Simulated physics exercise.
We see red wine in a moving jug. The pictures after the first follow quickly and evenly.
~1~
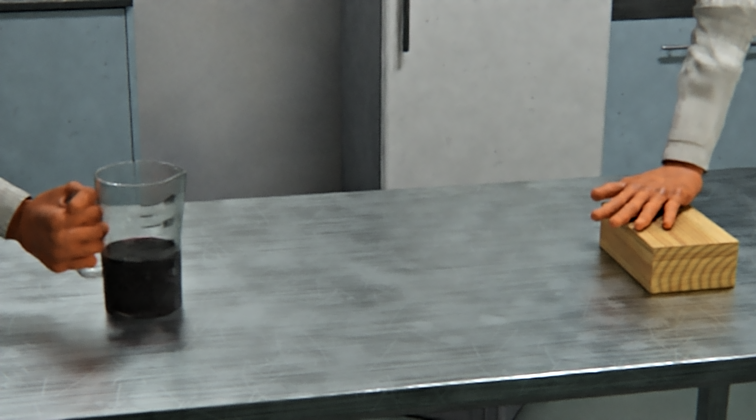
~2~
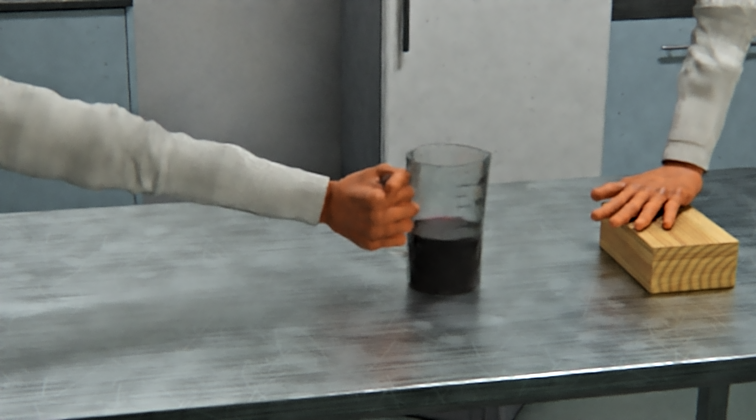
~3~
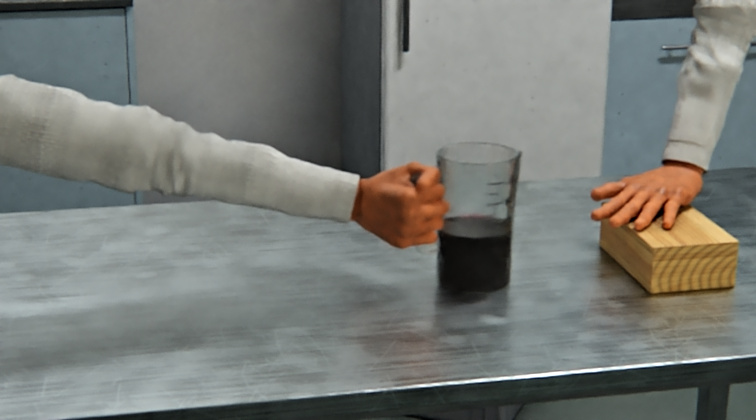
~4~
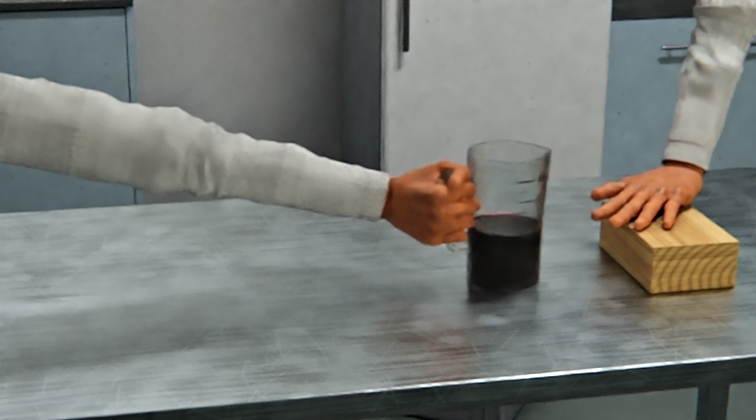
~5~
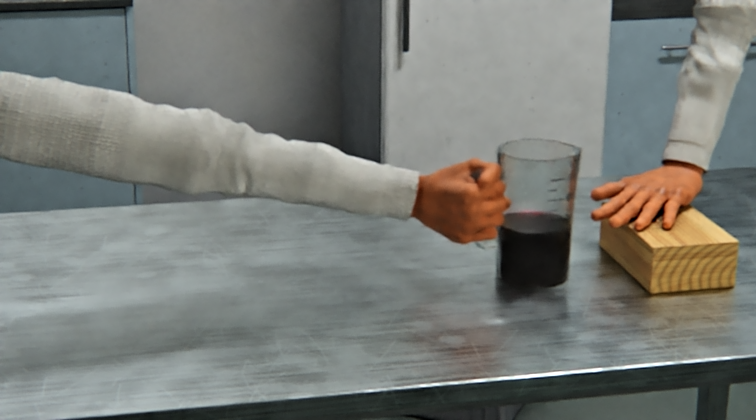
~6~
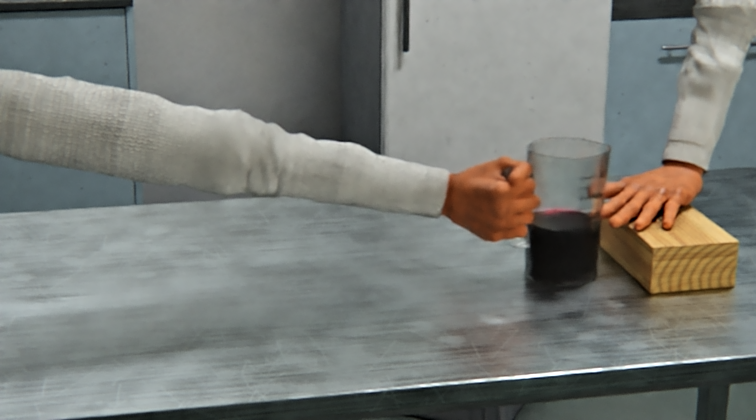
In this clip, a hand grips the handle of a clear jug partly filled with dark red liquid and moves it rightward across a metal table, while another hand rests on a wooden block at the right.
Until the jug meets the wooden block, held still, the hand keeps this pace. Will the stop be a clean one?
Yes.
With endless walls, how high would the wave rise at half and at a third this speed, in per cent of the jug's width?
First case near 20 per cent, second near 15 per cent.
Shortly, the jug meets the wooden block.
Then, the red wine surges up the wall; the wave climbs under half way to the rim.
At the finish, the jug stands at the wooden block; none is lost.
